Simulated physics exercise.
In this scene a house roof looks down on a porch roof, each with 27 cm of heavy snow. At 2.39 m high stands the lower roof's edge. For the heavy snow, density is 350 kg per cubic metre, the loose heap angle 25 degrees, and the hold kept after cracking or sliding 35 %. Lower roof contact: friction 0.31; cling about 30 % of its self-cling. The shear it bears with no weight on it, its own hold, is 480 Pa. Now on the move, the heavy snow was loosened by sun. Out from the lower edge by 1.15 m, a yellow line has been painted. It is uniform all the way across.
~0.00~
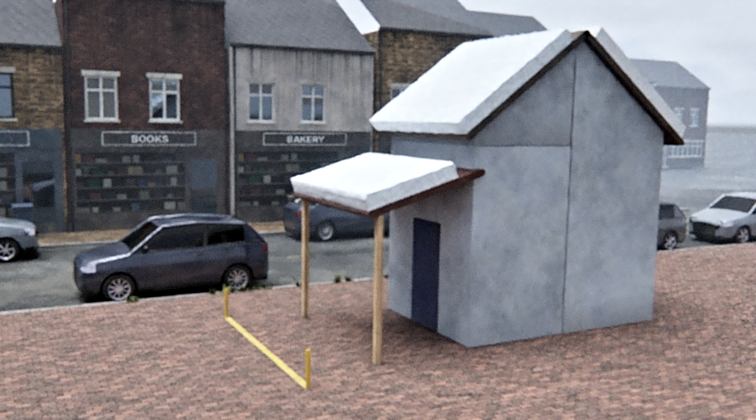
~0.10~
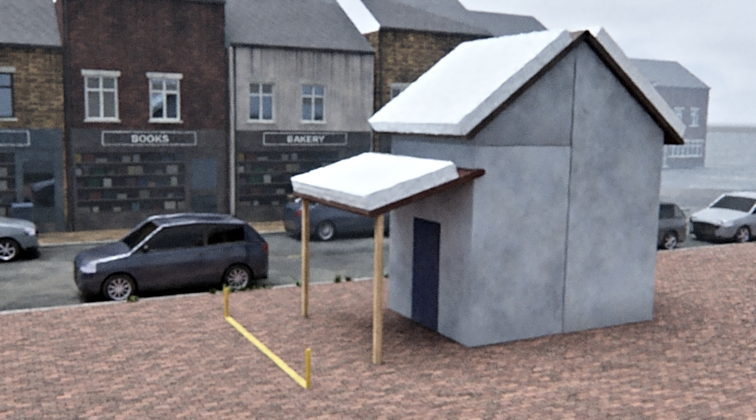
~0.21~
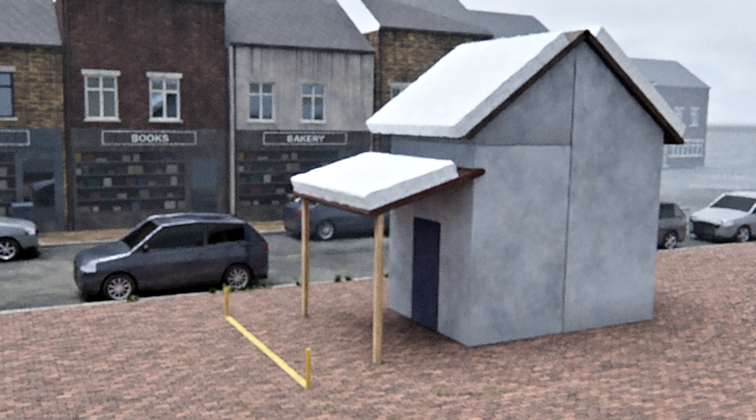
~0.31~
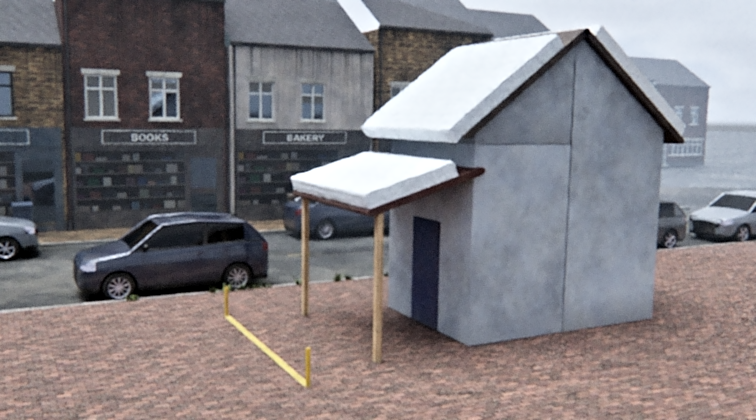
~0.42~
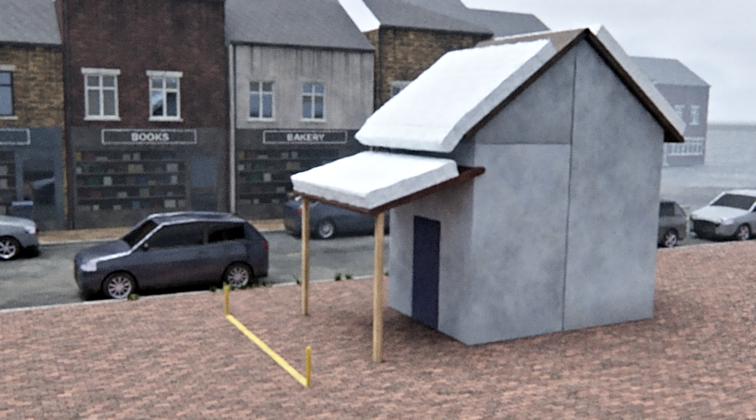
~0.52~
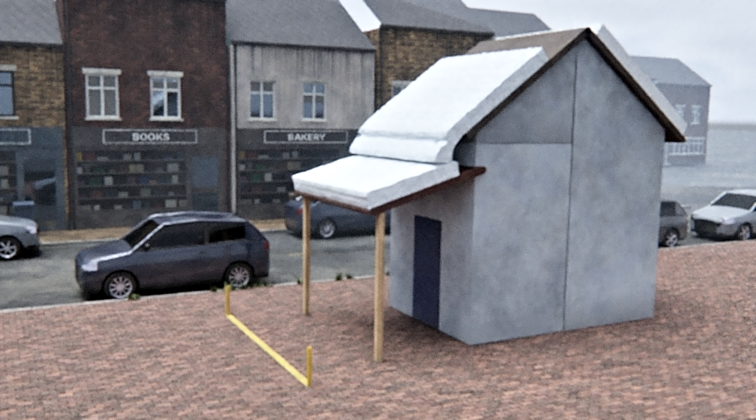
We see a small grey house with snow on its main roof and porch roof, beside a street with parked cars; the upper snow slides down to the left, baring the ridge, and its lower part bends over the porch snow.
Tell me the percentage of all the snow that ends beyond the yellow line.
It comes to about 59 %.
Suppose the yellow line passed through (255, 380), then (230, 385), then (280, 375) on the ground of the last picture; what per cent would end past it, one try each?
Respectively about 40 in a hundred, 25 in a hundred and 50 in a hundred.
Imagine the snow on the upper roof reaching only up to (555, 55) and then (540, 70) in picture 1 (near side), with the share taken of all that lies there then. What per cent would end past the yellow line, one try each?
In turn about 50 %, 40 %.
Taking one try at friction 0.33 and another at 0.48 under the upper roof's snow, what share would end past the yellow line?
Respectively near 50 % and near 35 %.
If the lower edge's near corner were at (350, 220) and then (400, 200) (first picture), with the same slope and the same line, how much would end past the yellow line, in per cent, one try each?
Try 1: Near 60 %; try 2: Near 55 %.
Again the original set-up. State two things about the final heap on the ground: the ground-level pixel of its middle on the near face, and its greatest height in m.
You'd find it near (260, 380), piled some 0.4 m high.
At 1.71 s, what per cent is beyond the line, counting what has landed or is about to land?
I'd say near 30 in a hundred.
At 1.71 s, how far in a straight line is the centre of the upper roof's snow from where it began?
Roughly 4.0 m.
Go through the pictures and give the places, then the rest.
Front end of the heavy snow at (465, 118), in the first picture.
Front end of the heavy snow at (464, 118), its middle shifted 2.7 cm, 1 % of it past the upper edge, in one piece, in the second picture.
Front end of the heavy snow at (461, 121), its middle shifted 11 cm, 4 % of it past the upper edge, in one piece, in the third picture.
Front end of the heavy snow at (455, 137), its middle shifted 24 cm, 9 % of it past the upper edge, in one piece, in the fourth picture.
Front end of the heavy snow at (448, 133), its middle shifted 43 cm, 16 % of it past the upper edge, cracking, in the fifth picture.
Front end of the heavy snow at (439, 151), its middle shifted 66 cm, 25 % of it past the upper edge, cracking, in the sixth picture.
By 1.07 s, none is below the lower edge and 0 % is past the line.
By 1.71 s, 52 % is below the lower edge and 31 % is past the line.
By 2.36 s, 80 % is below the lower edge and 56 % is past the line.
By 3.00 s, 87 % is below the lower edge and 59 % is past the line.
By 3.30 s, at the end, 87 % is below the lower edge and 59 % is past the line.
